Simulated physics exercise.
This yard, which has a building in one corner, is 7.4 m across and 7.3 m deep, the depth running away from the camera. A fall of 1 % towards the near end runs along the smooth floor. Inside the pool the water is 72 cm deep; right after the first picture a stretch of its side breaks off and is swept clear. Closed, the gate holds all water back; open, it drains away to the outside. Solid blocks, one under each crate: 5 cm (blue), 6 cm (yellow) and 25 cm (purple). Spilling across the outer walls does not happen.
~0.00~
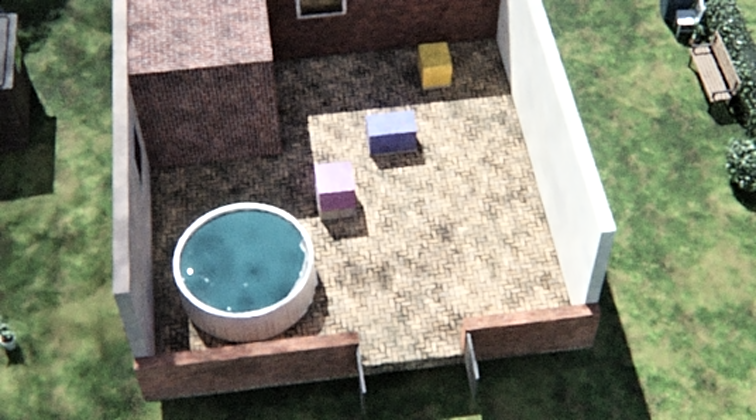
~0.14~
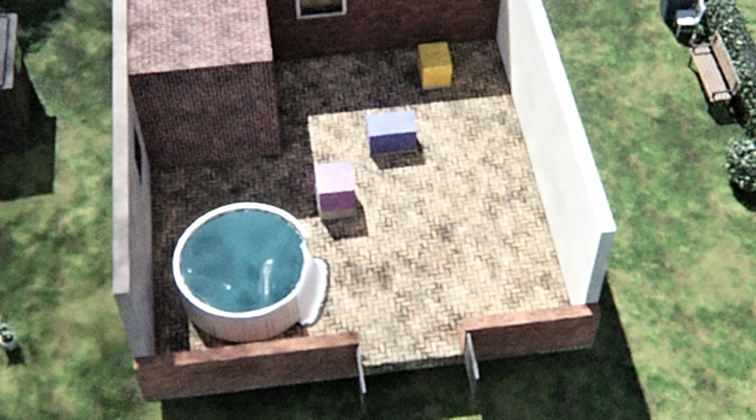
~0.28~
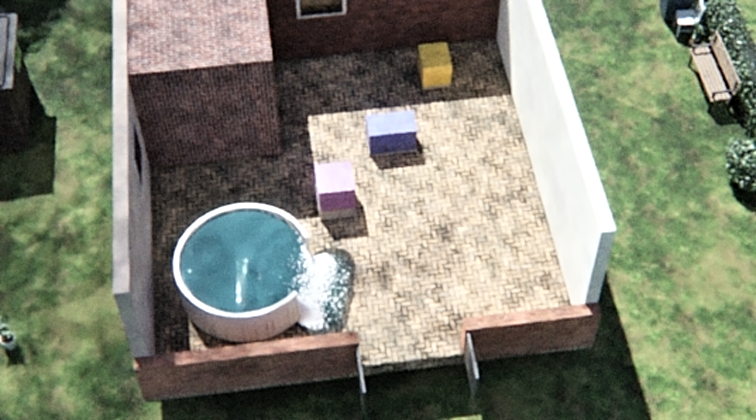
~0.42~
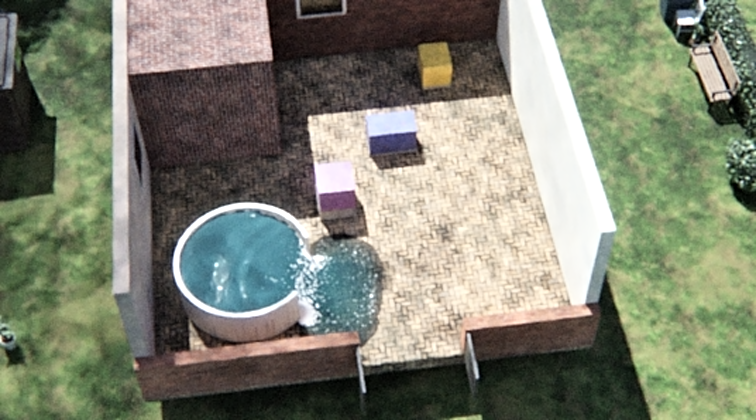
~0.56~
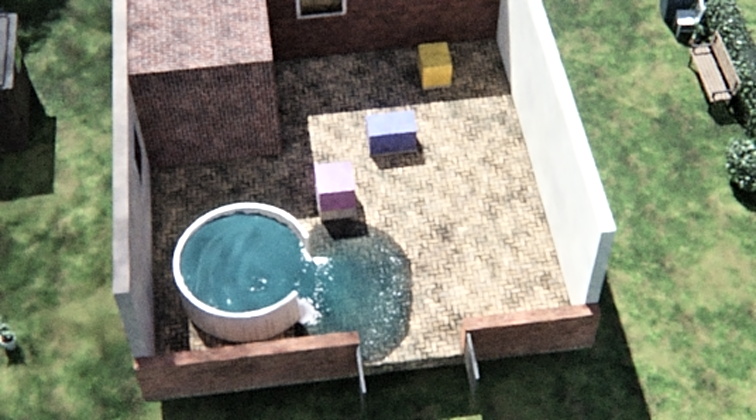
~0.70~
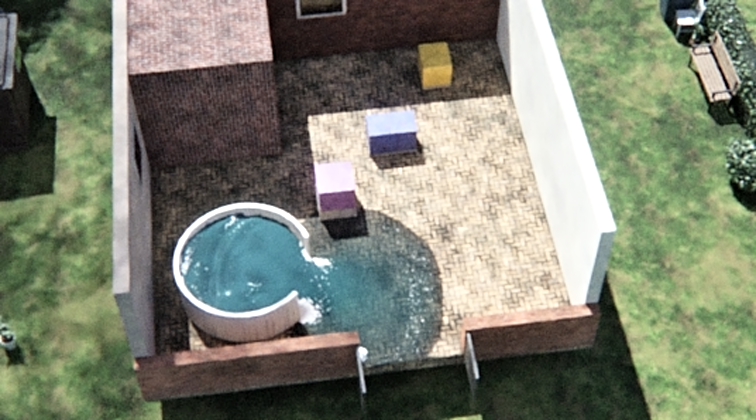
A round pool's right side breaks open and water pours out, spreading across the paved yard.
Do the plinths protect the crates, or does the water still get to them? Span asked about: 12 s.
I would say the blue crate still gets wet, the yellow crate still gets wet, the purple crate is protected.
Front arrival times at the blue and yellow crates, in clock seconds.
Blue: 2.8 s; yellow: 4.5 s.
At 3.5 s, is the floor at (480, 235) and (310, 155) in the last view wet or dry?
Awash, then not yet touched.
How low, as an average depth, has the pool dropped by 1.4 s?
I'd put the mean depth near 47 centimetres.
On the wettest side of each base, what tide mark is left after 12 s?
Measured in centimetres, that comes to blue 11, yellow 13 and purple 9.
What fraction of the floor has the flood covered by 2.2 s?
Near 40 per cent is wet.
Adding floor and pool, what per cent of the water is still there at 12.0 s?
About 68 percent of the water remains.
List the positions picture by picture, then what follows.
In the first frame, still water, 72 cm deep, in the pool at (244, 261).
In the second frame, water pours out at (310, 283) and has run 0.7 m, to (302, 323); deepest outside 39 cm, 72 cm at the pool's back.
In the third frame, water pours out at (310, 284) and has run 1.0 m, to (328, 334); deepest outside 43 cm, 72 cm at the pool's back.
In the fourth frame, the front is at (360, 342), 1.4 m from the gap at (310, 285); 2.6 m2 of floor is under water; 72 cm left at the back of the pool.
In the fifth frame, water pours out at (310, 285) and has run 1.9 m, to (401, 337); deepest outside 37 cm, 71 cm at the pool's back.
In the sixth frame, water pours out at (310, 284) and has run 2.4 m, to (432, 339); deepest outside 37 cm, 64 cm at the pool's back.
After 1.4 s water covers 30 % of the floor and is deepest (35 cm) near (315, 290); blue plinth not reached, yellow plinth not reached, purple plinth reached.
After 2.2 s water covers 40 % of the floor and is deepest (41 cm) near (568, 329); blue plinth not reached, yellow plinth not reached, purple plinth reached.
After 3.5 s water covers 45 % of the floor and is deepest (27 cm) near (528, 334); blue plinth reached, yellow plinth not reached, purple plinth reached.
After 7.0 s water covers 75 % of the floor and is deepest (13 cm) near (506, 72); blue plinth reached, yellow plinth reached, purple plinth reached.
After 12.0 s water covers 90 % of the floor and is deepest (8 cm) near (269, 231); highest at the blue plinth 11 cm, highest at the yellow plinth 13 cm, highest at the purple plinth 9 cm.
